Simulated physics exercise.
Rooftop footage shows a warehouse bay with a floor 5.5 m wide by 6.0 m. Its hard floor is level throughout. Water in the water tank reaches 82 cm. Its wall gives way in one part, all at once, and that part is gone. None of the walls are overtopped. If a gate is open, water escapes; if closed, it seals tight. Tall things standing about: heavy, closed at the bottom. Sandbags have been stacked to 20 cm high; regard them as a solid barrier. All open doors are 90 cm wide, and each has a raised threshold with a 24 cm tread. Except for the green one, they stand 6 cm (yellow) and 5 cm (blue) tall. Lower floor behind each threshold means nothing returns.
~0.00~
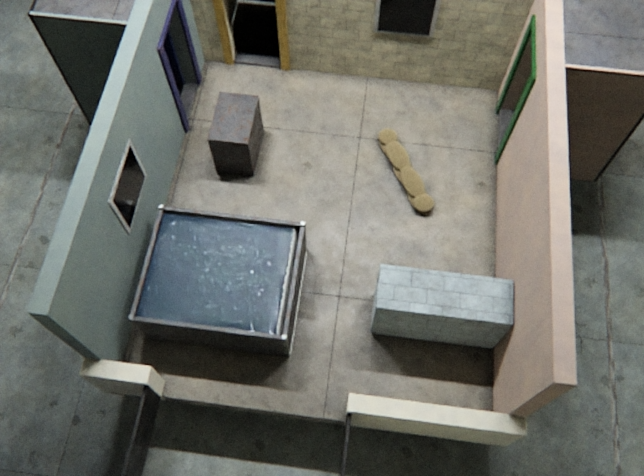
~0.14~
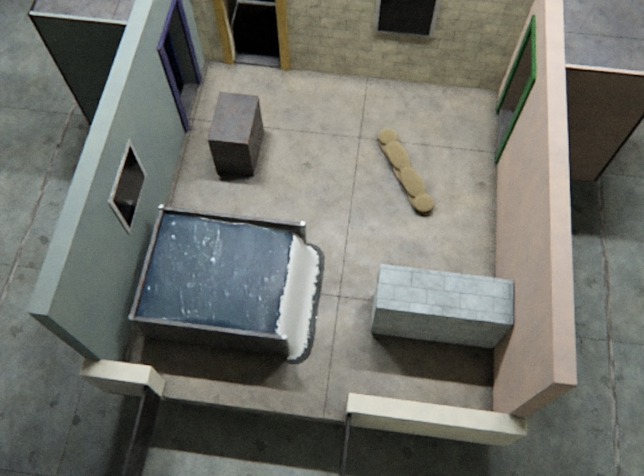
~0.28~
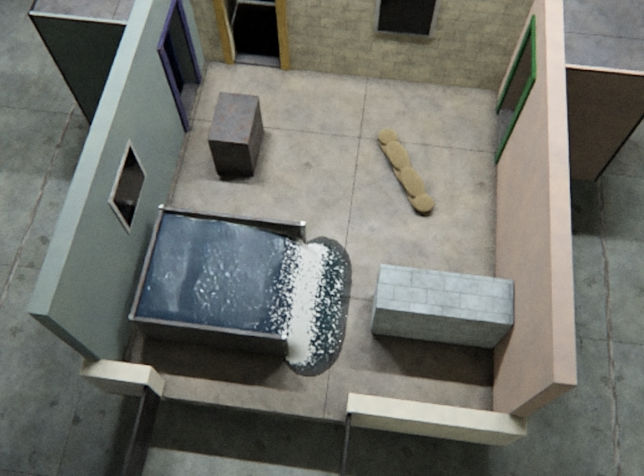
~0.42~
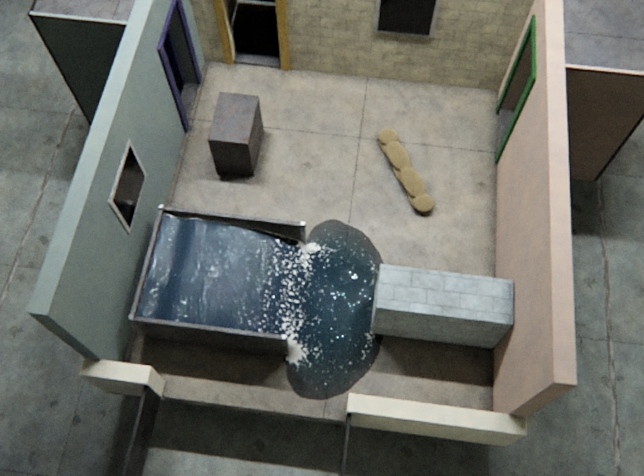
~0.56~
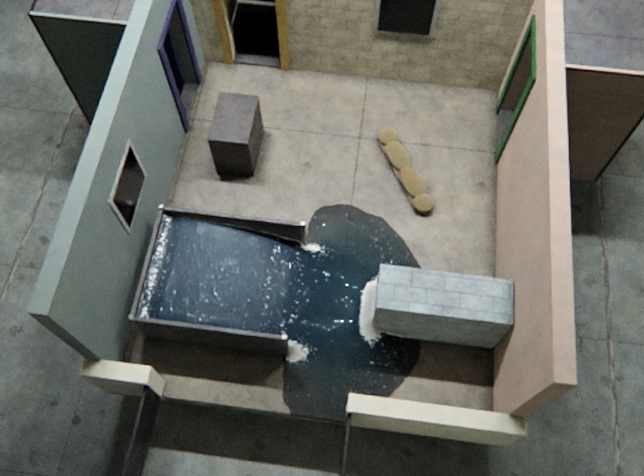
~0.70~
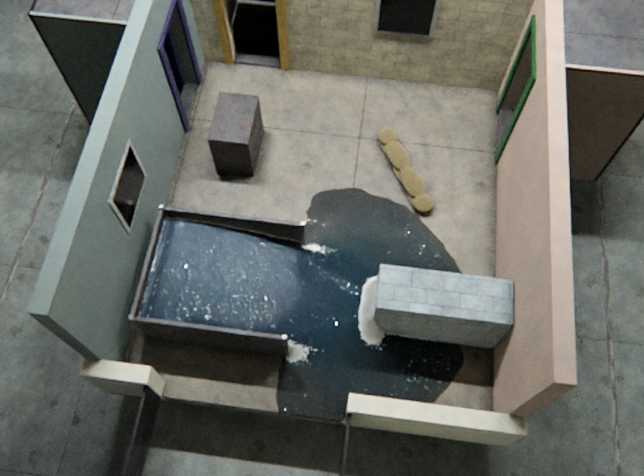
A warehouse bay with a hard grey-brown floor is seen from high above by a still camera. A water tank stands at left before a pale green wall, with a dark box behind it, tan sandbags and a pale block to the right, and a green-framed door in the pinkish right wall. The tank's right side gives way, and foaming water pours out, spreads across the floor and wraps around the block.
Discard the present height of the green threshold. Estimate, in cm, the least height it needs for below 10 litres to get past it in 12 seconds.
Roughly 10 centimetres.
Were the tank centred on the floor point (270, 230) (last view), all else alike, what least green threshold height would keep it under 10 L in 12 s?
Then close to 20 cm.
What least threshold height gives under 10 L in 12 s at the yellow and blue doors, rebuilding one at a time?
You'd want some 10.5 cm at yellow and some 16 cm at blue.
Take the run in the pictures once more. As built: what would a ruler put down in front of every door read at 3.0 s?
Door by door in cm - yellow 0, blue 0, green 9.
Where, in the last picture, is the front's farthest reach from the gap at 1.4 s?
At about (492, 195).
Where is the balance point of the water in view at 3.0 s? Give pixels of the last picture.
I'd put it close to (375, 275).
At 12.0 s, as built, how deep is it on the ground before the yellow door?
The depth there is around 7.5 cm.
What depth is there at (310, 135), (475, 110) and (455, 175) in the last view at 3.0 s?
That's 2, 13 and 7 cm, in the order given.
After 1.4 s water covers 35 % of the floor, deepest (54 cm) near (487, 423); it has not reached the green door.
After 3.0 s water covers 60 % of the floor, deepest (44 cm) near (465, 347); 9 cm at the green door, 0 litres in over its 15 cm threshold.
After 12.0 s water covers 95 % of the floor, deepest (12 cm) near (494, 100); 7 cm at the green door, 1 litre in over its 15 cm threshold.
At the green door as built, the water arrived by 1.8 s and peaked near 13 cm at 4.8 s.
With a threshold of 8.5 cm, 17 litres would have come in within the 12 s; with 12 cm, 5 litres. So under 10 litres takes about 10 cm.
